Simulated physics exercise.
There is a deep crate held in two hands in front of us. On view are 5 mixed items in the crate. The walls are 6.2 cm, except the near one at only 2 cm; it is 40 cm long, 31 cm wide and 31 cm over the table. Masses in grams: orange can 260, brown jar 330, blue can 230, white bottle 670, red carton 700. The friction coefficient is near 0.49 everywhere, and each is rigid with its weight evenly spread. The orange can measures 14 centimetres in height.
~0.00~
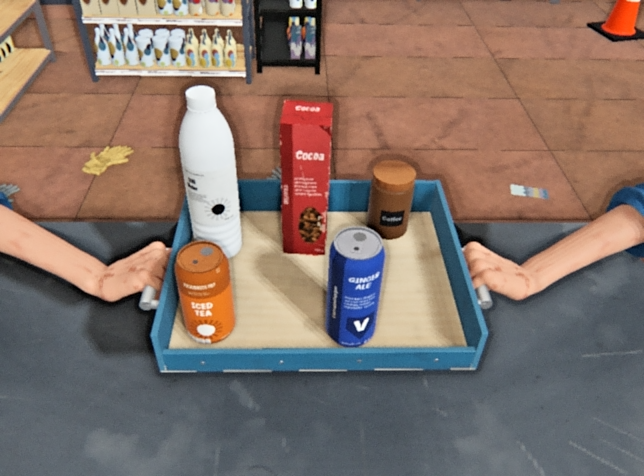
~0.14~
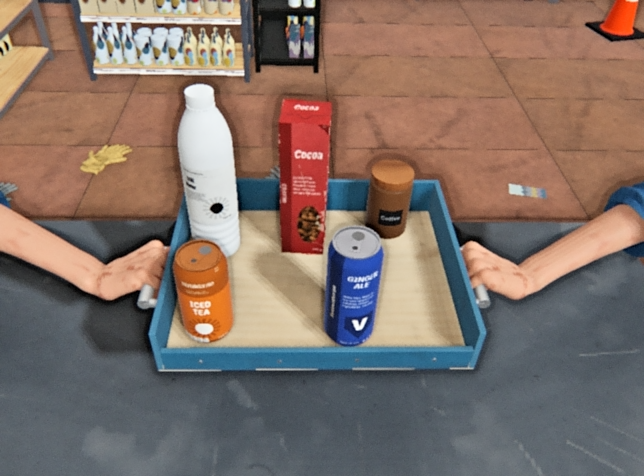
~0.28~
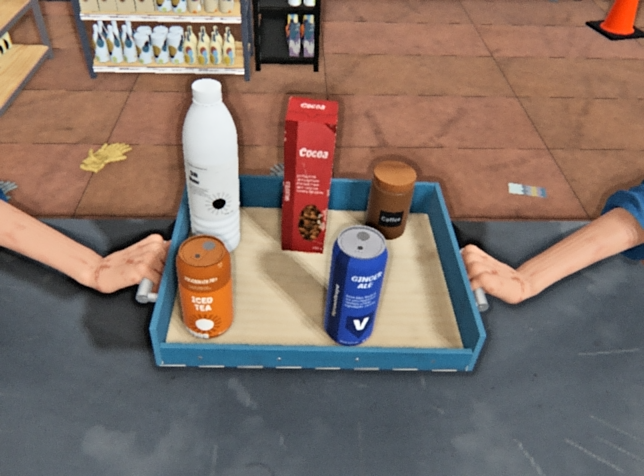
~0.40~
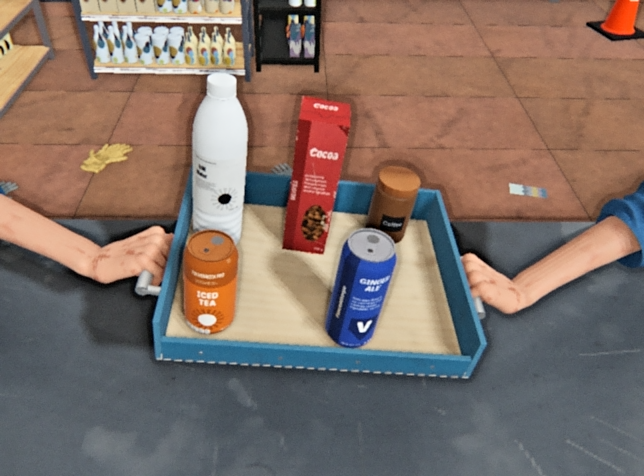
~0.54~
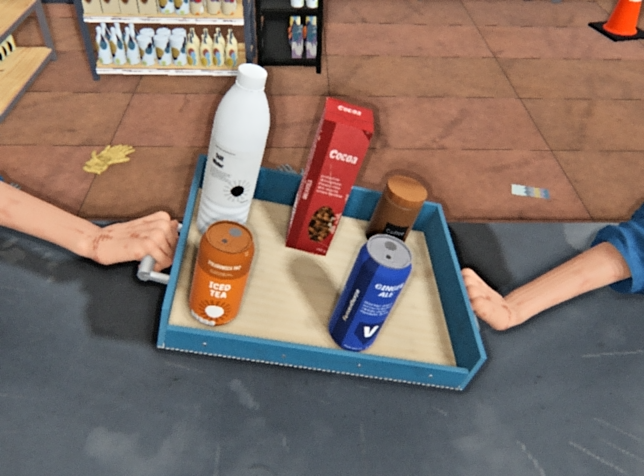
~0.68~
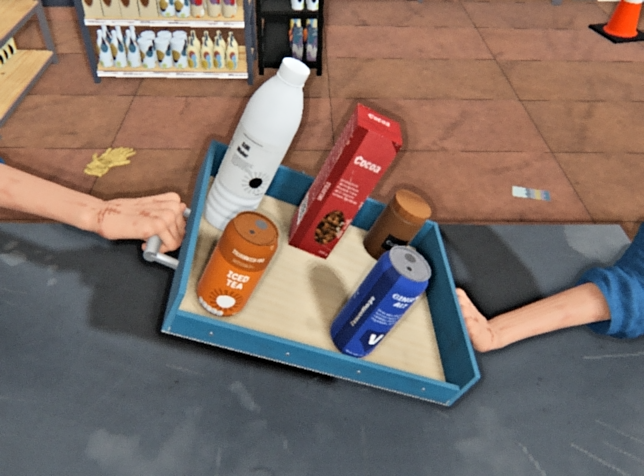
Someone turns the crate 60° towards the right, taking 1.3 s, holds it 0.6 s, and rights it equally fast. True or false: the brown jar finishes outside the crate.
False.
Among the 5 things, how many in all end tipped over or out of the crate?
The answer is 4.
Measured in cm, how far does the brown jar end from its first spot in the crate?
It ends up around 5 cm from its start.
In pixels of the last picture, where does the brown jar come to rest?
Rest point: Near (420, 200).
After 1.08 s, crate tipped 53°, right side down; brown jar moved 5 cm near (396, 269); orange can on its side; white bottle on its side.
After 1.68 s, crate tipped 60°, right side down; blue can, white bottle and red carton now out of the crate; brown jar moved 5 cm near (388, 275); orange can on its side.
After 2.78 s, crate tipped 19°, right side down; brown jar moved 5 cm near (421, 228); orange can on its side.
In the end (3.8 s), out of the crate, blue can, white bottle and red carton; toppled in the crate, orange can; the last one under 5 cm from the start. In the last view, brown jar near (420, 200).
